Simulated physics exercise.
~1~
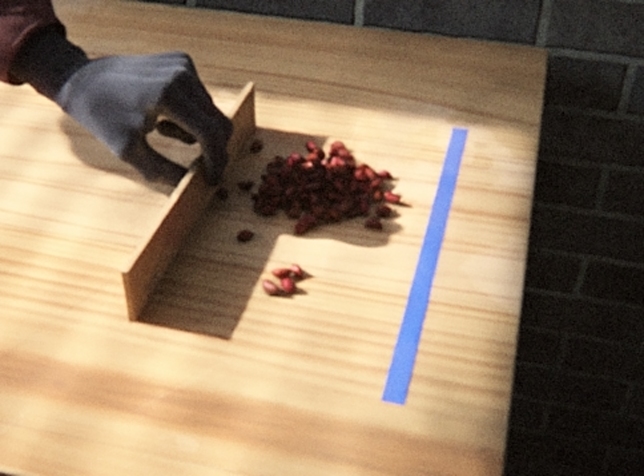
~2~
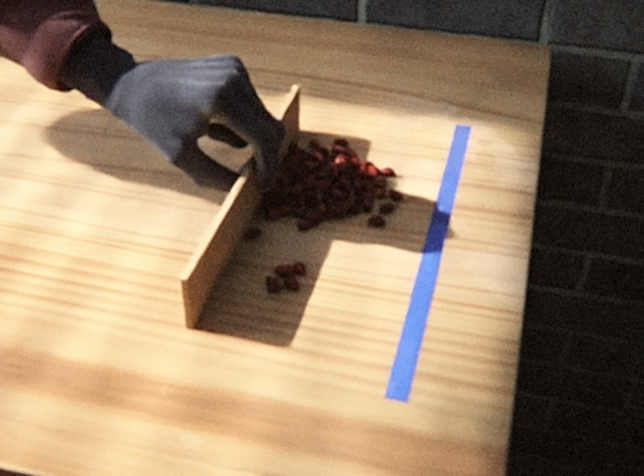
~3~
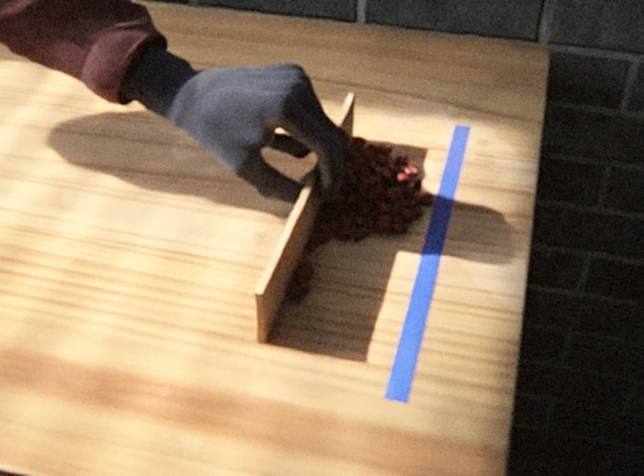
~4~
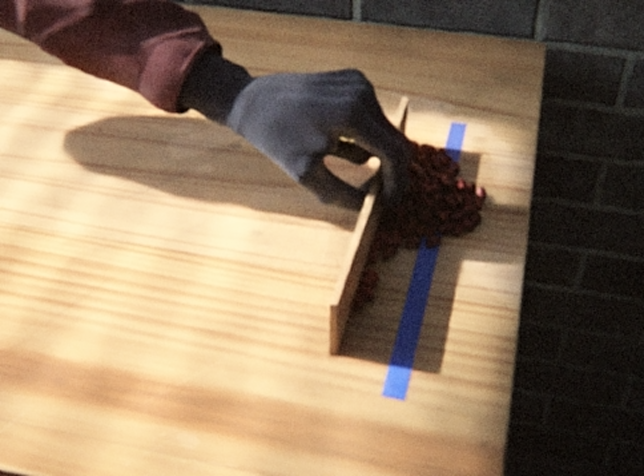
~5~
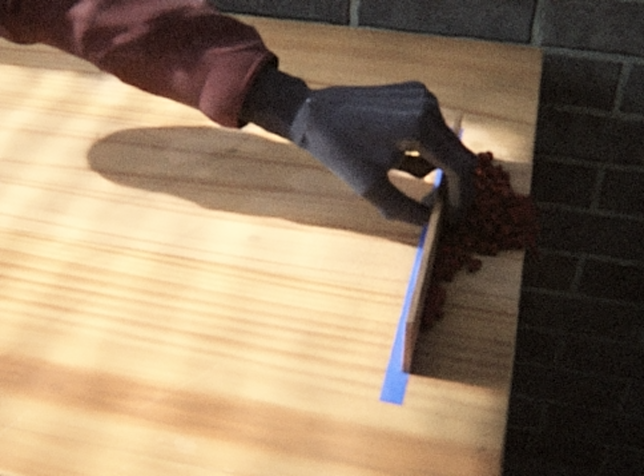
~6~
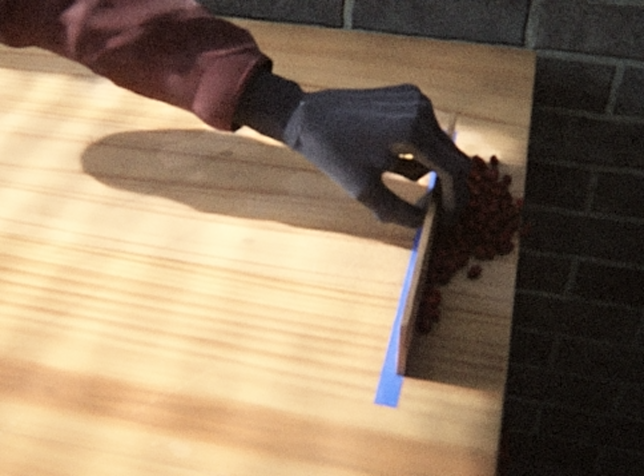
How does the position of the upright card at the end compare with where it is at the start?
At the start the card stands well to the left of the blue tape, on the left side of the red pieces. By the end it has been moved to the right and stands at the tape, near the table's right edge.
